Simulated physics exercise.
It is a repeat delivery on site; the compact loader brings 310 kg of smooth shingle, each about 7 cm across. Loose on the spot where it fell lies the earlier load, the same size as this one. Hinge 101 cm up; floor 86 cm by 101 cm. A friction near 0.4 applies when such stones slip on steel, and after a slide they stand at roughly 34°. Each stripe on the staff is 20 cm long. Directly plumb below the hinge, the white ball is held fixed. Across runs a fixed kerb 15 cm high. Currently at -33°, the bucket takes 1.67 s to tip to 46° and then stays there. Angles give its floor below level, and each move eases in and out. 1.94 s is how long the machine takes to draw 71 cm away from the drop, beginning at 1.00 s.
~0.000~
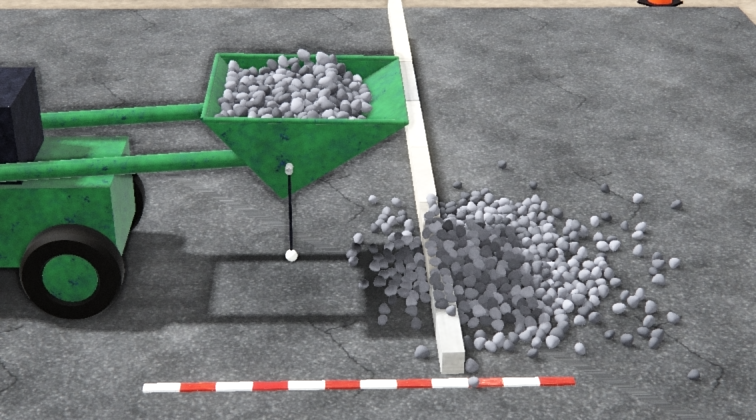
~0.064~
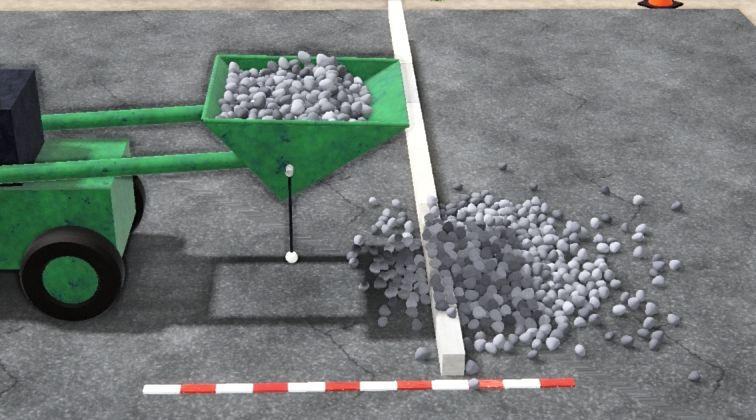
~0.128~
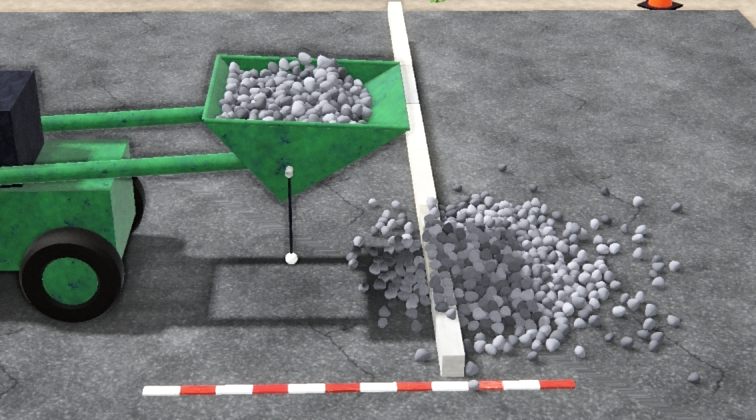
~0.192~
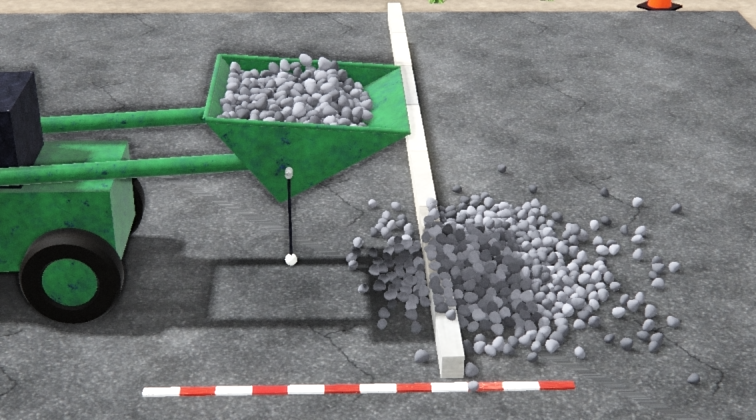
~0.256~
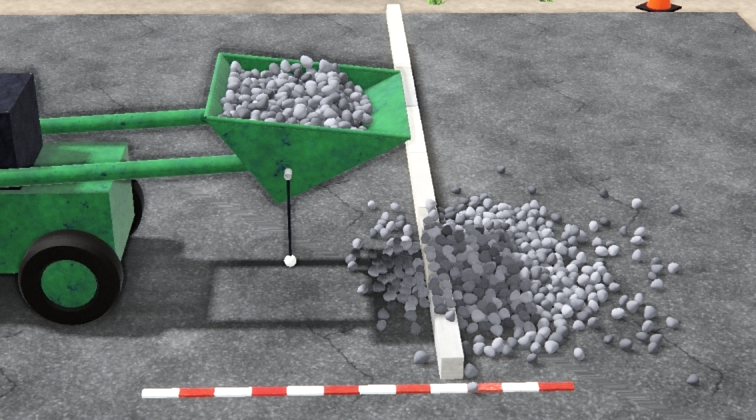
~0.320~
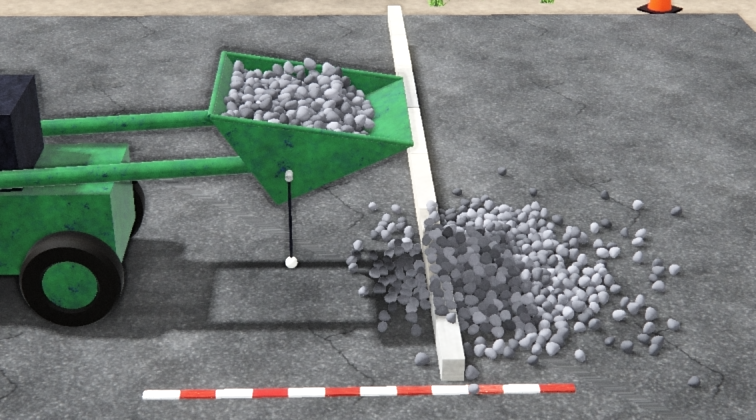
A green loader held a bucket of smooth grey stones up beside a pale kerb, with more stones scattered on the ground, then the bucket tilted slightly and its stones shifted a little.
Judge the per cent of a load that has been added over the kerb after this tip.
The added amount is roughly 3 per cent of a load.
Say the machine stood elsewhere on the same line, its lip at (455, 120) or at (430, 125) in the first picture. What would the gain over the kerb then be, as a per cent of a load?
Roughly 30 and 15 percent, in that order.
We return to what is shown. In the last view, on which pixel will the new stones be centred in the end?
Middle: Approx. (377, 266) px.
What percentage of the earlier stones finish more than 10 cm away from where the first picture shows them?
I'd say roughly 5 per cent of them.
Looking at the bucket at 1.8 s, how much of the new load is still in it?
Around 5 per cent of the load is still inside.
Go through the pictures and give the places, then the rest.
The bucket is at -33°, its lip at (409, 123); the top of the load is at (318, 72). The earlier load is highest near (447, 243), 22 cm above ground level, 17 % on this side of the kerb, 83 % over the kerb, in the first frame.
The bucket is at -33°, its lip at (409, 125); the top of the load is at (318, 74); the stones move at 0.0 m/s on average, in the second frame.
Lip at (410, 128), floor tilted -32°, highest stones at (315, 73); the stones move at 0.1 m/s on average, in the third frame.
Lip at (410, 132), floor tilted -30°, highest stones at (295, 79); the stones move at 0.1 m/s on average, in the fourth frame.
The bucket is at -28°, its lip at (411, 138); the top of the load is at (265, 79); the stones move at 0.1 m/s on average, in the fifth frame.
Lip at (413, 144), floor tilted -25°, highest stones at (257, 80); the stones move at 0.2 m/s on average, in the sixth frame.
After 1.2 s the floor is at 34°; in per cent of one load, 85 in the bucket, 32 on this side of the kerb, 83 over the kerb; the foremost stones are at (669, 255).
After 1.8 s the floor is at 46°; in per cent of one load, 5 in the bucket, 110 on this side of the kerb, 85 over the kerb; the foremost stones are at (669, 255).
After 3.4 s the floor is at 46°; in per cent of one load, 0 in the bucket, 114 on this side of the kerb, 86 over the kerb; the foremost stones are at (669, 255).
After 5.9 s the floor is at 46°; in per cent of one load, 0 in the bucket, 114 on this side of the kerb, 86 over the kerb; the foremost stones are at (669, 255). Net gain over the kerb, 3.
